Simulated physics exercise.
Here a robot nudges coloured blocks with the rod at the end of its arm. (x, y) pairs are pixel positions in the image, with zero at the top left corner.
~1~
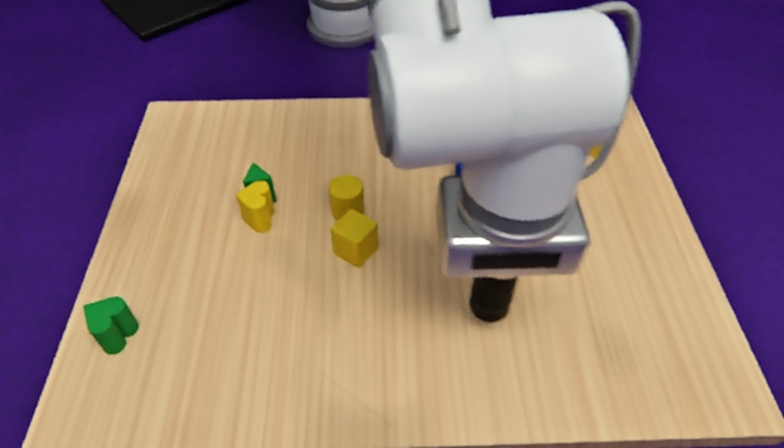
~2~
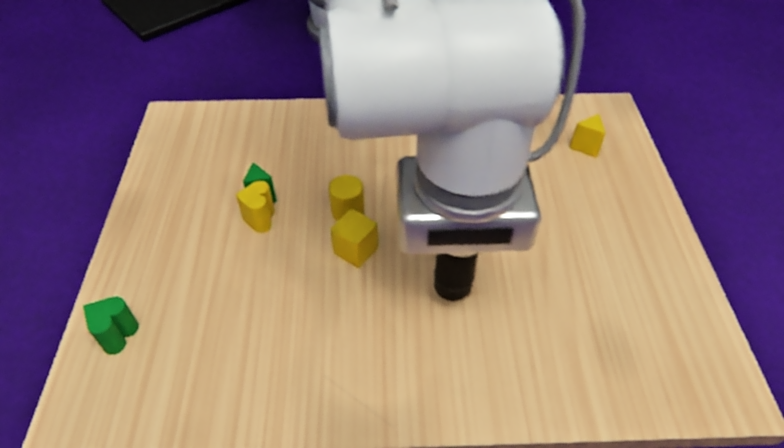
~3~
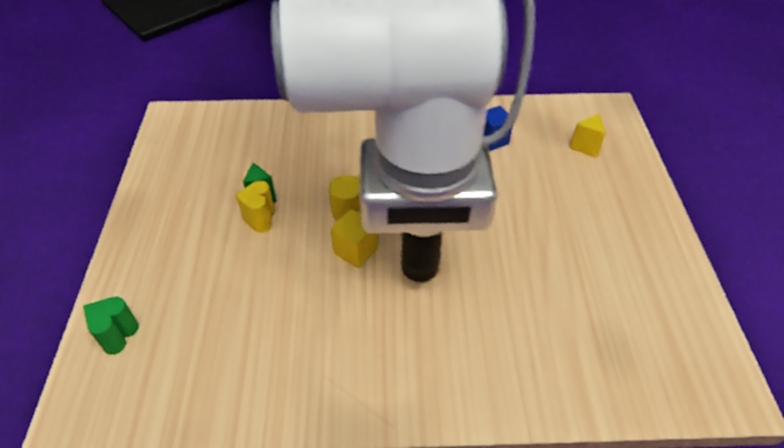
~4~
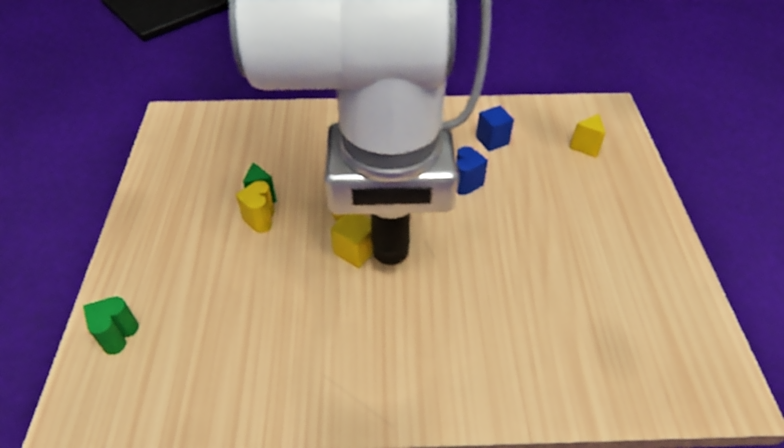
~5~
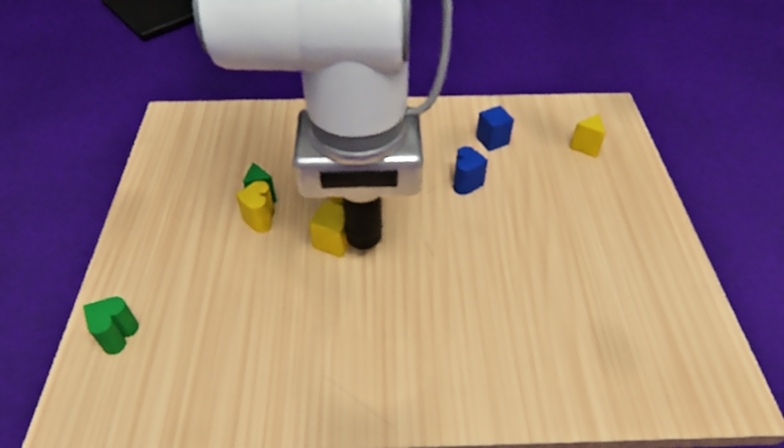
To begin with, a white robot arm holds a black rod over a wooden board, right of a yellow cube and cylinder. The arm moves left and slightly up the board, uncovering blue blocks and a yellow block behind it. The rod then meets the yellow cube and pushes it a little left.
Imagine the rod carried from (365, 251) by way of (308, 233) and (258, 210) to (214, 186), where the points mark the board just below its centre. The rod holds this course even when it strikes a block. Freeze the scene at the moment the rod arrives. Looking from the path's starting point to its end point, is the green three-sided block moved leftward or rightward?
Gets pushed right.
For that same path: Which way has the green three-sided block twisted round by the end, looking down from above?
Viewed from above, clockwise.
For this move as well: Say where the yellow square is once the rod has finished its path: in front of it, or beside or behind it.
My prediction: In front.
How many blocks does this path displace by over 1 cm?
It shifts three blocks or more.
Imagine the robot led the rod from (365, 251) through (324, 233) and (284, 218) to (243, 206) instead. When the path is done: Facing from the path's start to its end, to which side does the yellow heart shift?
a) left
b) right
Option a.
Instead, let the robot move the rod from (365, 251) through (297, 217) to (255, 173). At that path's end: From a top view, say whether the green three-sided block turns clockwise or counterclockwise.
It makes a counterclockwise turn.
The first path, step by step. One third of the way, rod (304, 218); yellow heart (244, 192), turned 15° clockwise; yellow square (271, 199).
Two thirds of the way, rod (254, 195); yellow heart (189, 180); green three-sided block (252, 164), turned 25° clockwise; yellow square (219, 180), turned 25° anticlockwise.
At the end, rod (210, 171); yellow heart (141, 177), turned 35° anticlockwise; green three-sided block (248, 158), turned 50° clockwise; yellow square (170, 165), turned 55° anticlockwise; yellow circle still.
